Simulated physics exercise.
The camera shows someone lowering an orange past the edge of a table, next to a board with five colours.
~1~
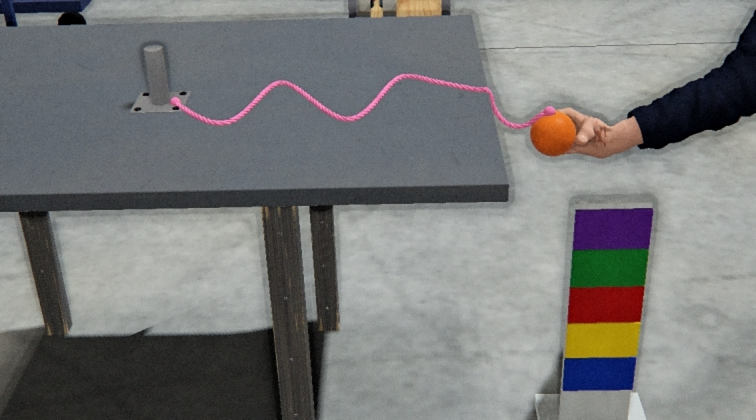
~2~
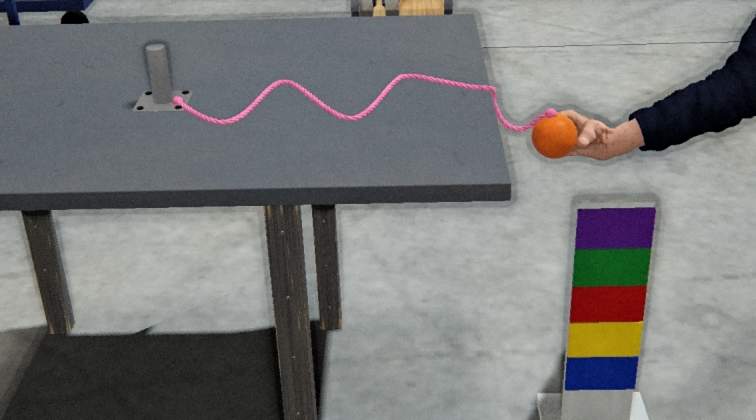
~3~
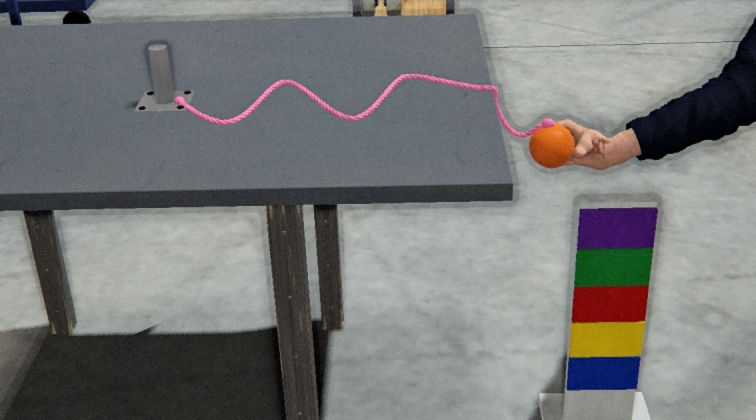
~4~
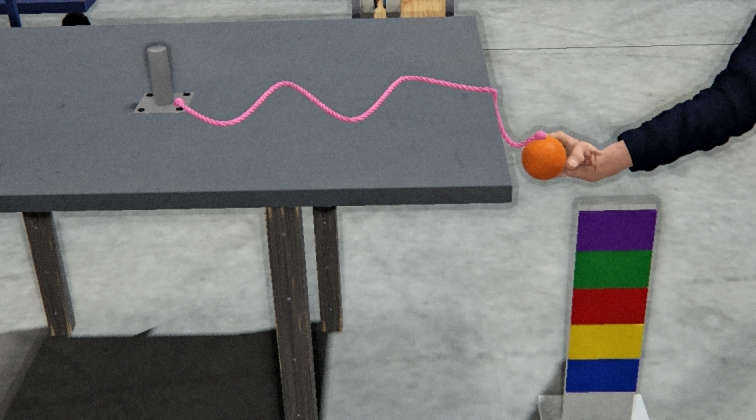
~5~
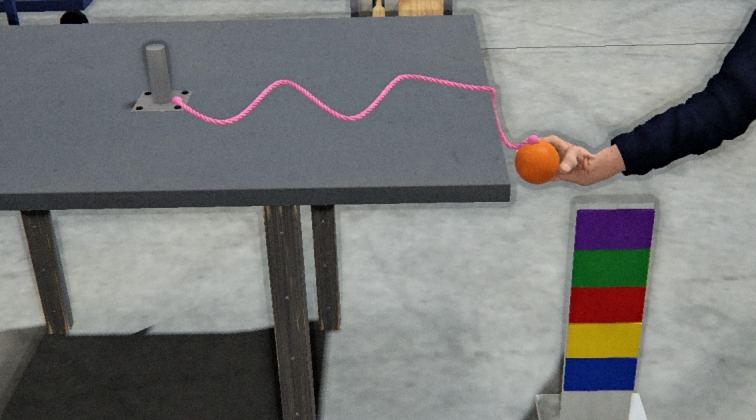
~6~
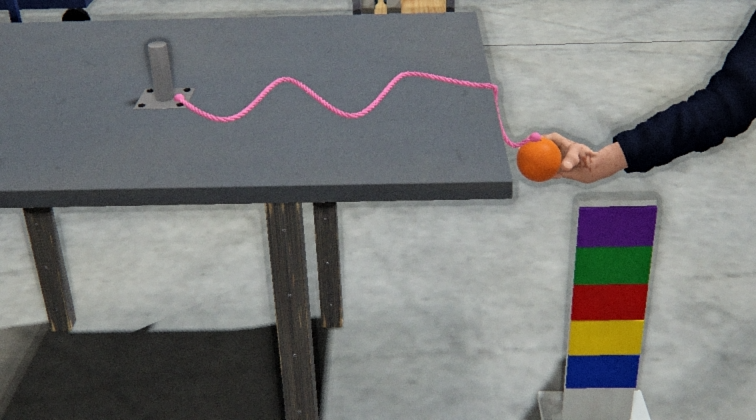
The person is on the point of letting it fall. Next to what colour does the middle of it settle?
Next to blue.
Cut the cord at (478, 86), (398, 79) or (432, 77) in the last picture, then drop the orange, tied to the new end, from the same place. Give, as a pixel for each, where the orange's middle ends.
Try 1: About (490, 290). Try 2: About (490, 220). Try 3: About (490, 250).
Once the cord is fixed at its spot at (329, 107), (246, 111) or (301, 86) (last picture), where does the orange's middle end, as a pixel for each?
Per try (px, approx.): (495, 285), (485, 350), (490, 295).
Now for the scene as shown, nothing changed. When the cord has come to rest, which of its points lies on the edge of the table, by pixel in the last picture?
The bit in question sits close to (346, 115).
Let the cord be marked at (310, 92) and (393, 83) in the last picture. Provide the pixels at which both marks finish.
In that view they sit near (422, 92) and near (491, 185).
Soon after, orange near (525, 367); level with blue.
Then, orange near (464, 367); level with blue.
Further on, orange near (494, 369); level with blue.
At rest, orange near (485, 370); level with blue. The blue one.
